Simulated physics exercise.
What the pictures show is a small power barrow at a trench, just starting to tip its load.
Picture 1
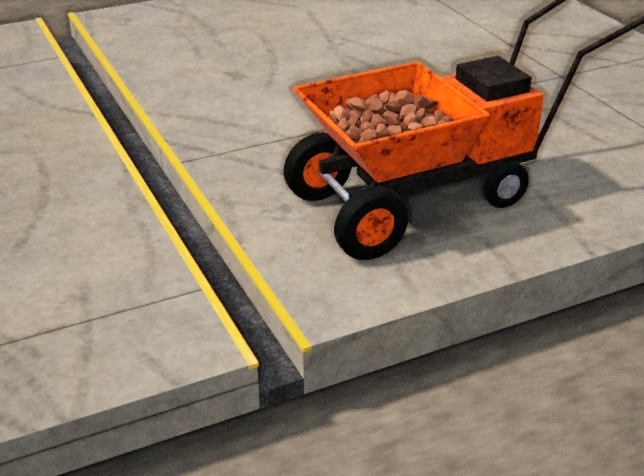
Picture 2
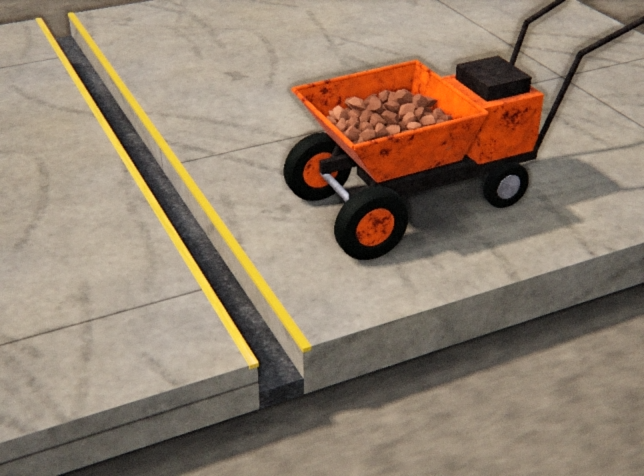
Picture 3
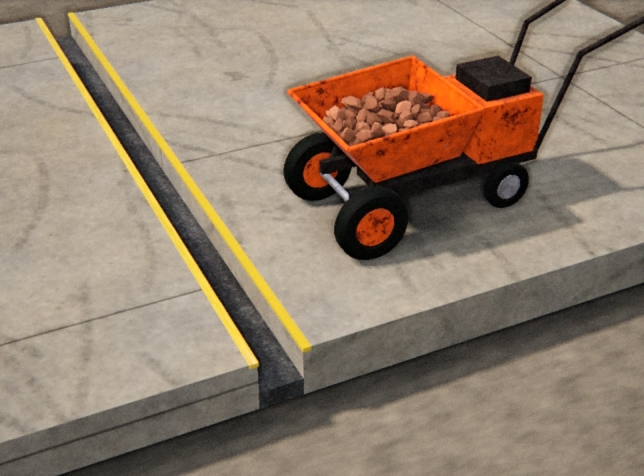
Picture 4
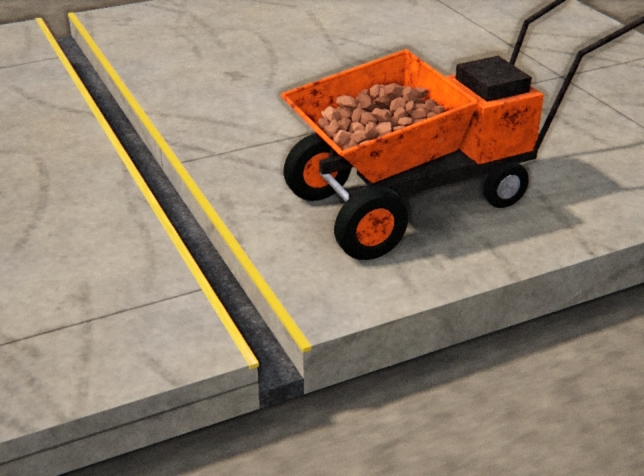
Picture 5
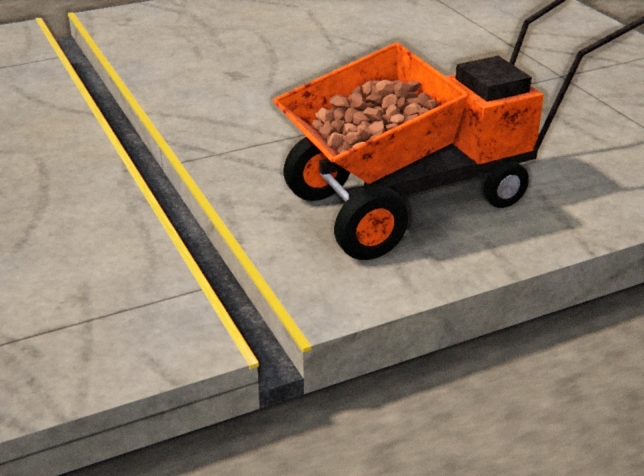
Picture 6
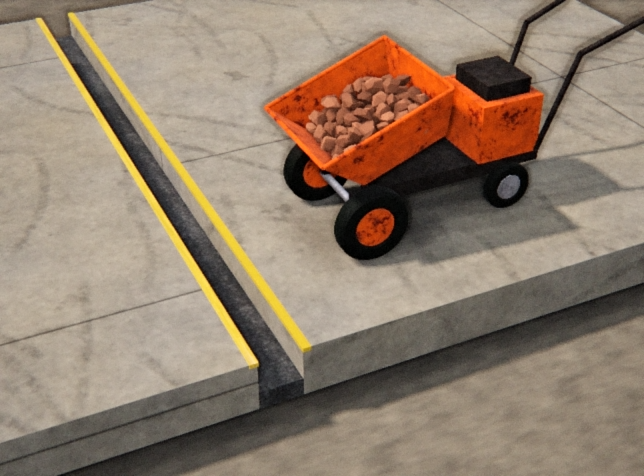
An orange power barrow with black tyres and dark handles stands at the right, its scuffed skip holding reddish-brown lumps of rubble. Seen from above at an angle, a narrow dark trench edged with yellow lines cuts through the grey concrete slabs at the left. The skip tilts slowly forward, its lip dipping down and left, while the wheels and the camera stay still.
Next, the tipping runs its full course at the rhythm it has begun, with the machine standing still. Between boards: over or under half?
Over half.
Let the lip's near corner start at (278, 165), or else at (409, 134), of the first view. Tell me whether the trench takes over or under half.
A minority; a minority.
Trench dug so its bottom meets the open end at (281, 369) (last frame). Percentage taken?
Around 60 percent.
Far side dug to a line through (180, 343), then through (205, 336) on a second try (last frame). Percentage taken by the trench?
I'd expect close to 90 in a hundred and then close to 90 in a hundred.
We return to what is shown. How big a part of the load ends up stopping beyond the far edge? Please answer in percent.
Around 5 %.
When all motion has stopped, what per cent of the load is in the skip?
Close to 0 in a hundred.
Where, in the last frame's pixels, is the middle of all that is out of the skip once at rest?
The centre comes to rest near (218, 268).
Soon after the last picture, skip tipped steeply; all in the skip.
A little later, skip tipped right over; about two thirds in the skip; a small part short of the trench; about a quarter in or heaped over the trench.
Later still, skip tipped right over; a small part in the skip; a small part short of the trench; most in or heaped over the trench; a small part beyond it.
At rest, skip tipped right over; a stray few in the skip; a small part short of the trench; most in or heaped over the trench; a small part beyond it.
